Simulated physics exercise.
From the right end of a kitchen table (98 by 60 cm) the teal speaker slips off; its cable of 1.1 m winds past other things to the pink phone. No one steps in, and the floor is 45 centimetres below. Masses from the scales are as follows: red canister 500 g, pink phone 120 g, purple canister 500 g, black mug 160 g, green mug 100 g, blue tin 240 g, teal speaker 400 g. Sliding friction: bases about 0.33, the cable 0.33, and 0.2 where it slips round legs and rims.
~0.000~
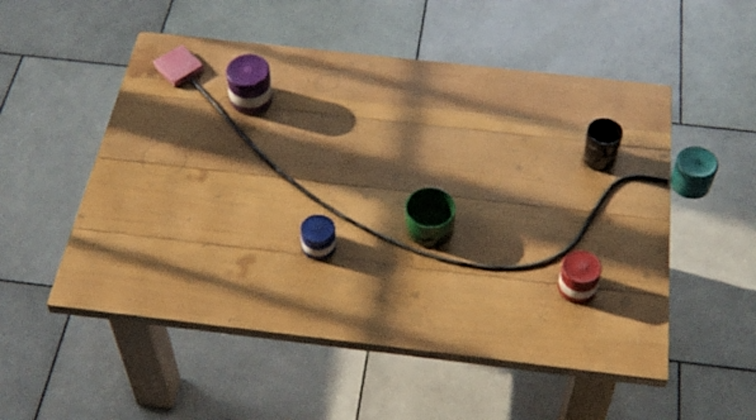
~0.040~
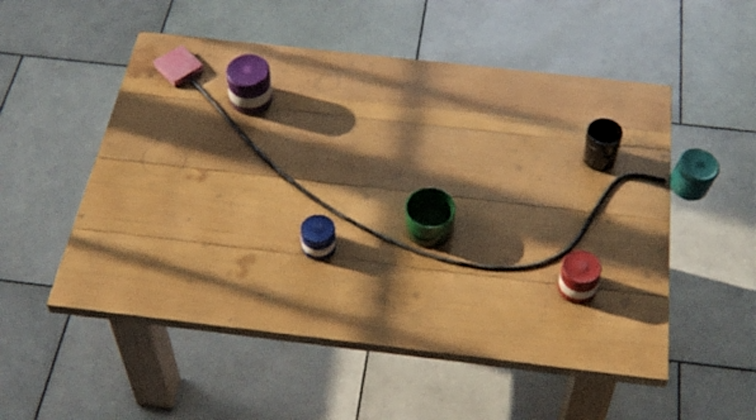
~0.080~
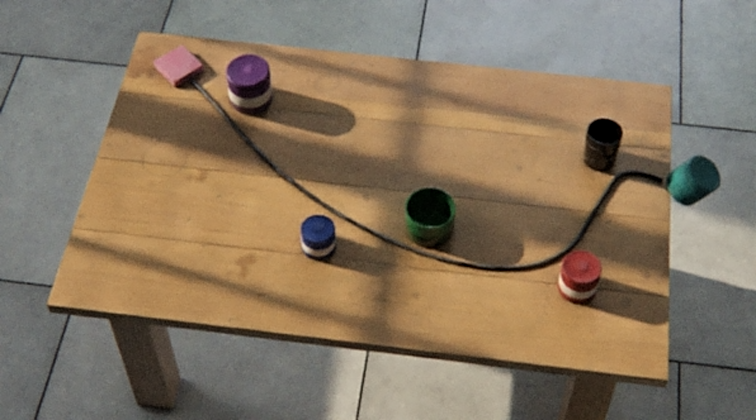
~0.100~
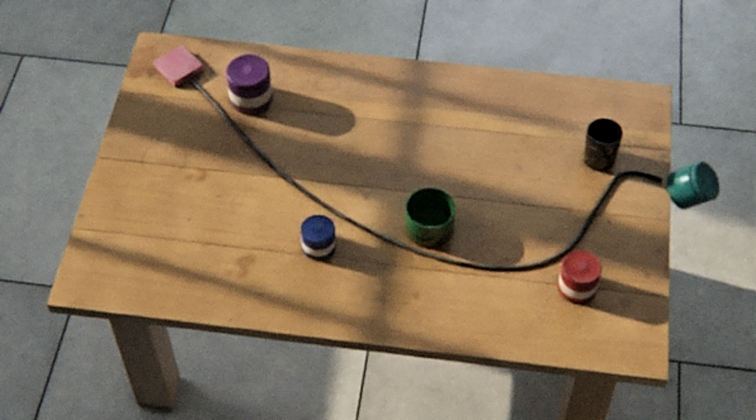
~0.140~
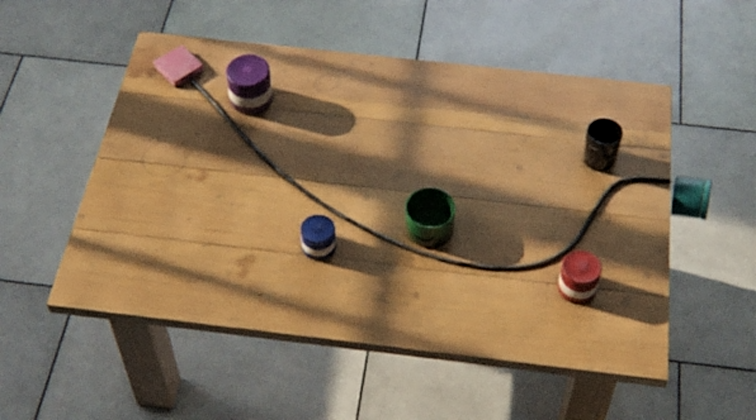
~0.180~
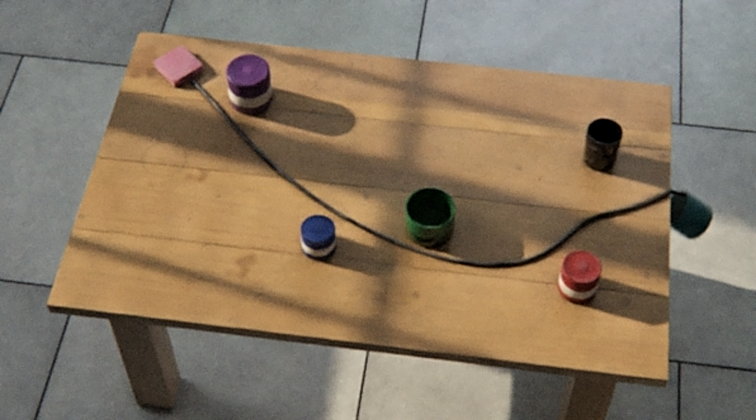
The clip shows a wooden table with canisters, mugs and a tin, and a dark cable running from a pink object to a teal one, which tilts and sinks at the right edge as the cable straightens slightly.
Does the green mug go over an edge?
It will go over.
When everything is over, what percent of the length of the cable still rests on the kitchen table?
Roughly 45 percent of the cable.
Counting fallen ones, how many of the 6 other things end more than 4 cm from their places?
I make it 2.
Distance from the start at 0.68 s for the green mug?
The green mug is 45 cm from where it started.
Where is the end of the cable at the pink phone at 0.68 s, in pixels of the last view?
(366, 205), give or take.
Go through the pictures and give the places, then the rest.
In the first frame, green mug (430, 207); cable runs through (615, 184) (536, 264) (307, 193).
In the second frame, teal speaker (698, 164); cable runs through (614, 183).
In the third frame, teal speaker (694, 181); cable runs through (612, 182).
In the fourth frame, teal speaker (693, 185); cable runs through (612, 182).
In the fifth frame, teal speaker (691, 198); cable runs through (616, 184).
In the sixth frame, green mug (430, 207); cable runs through (646, 202) (536, 256) (307, 193).
At 0.4 s, the cable's tail end at (258, 129); green mug 26 cm off its start, pink phone 19 cm off its start, teal speaker over the edge.
At 0.7 s, the cable's tail end at (366, 205); green mug 43 cm off its start, pink phone 47 cm off its start, teal speaker over the edge.
At 0.9 s, the cable's tail end at (401, 234); green mug over the edge, pink phone 57 cm off its start at (402, 248), teal speaker over the edge.
At 1.2 s, the cable's tail end at (401, 234); green mug over the edge, pink phone 57 cm off its start, teal speaker over the edge.
At 2.4 s, the cable's tail end at (401, 234); green mug over the edge, pink phone 57 cm off its start at (402, 248), teal speaker over the edge, purple canister 2 cm off its start at (256, 70).
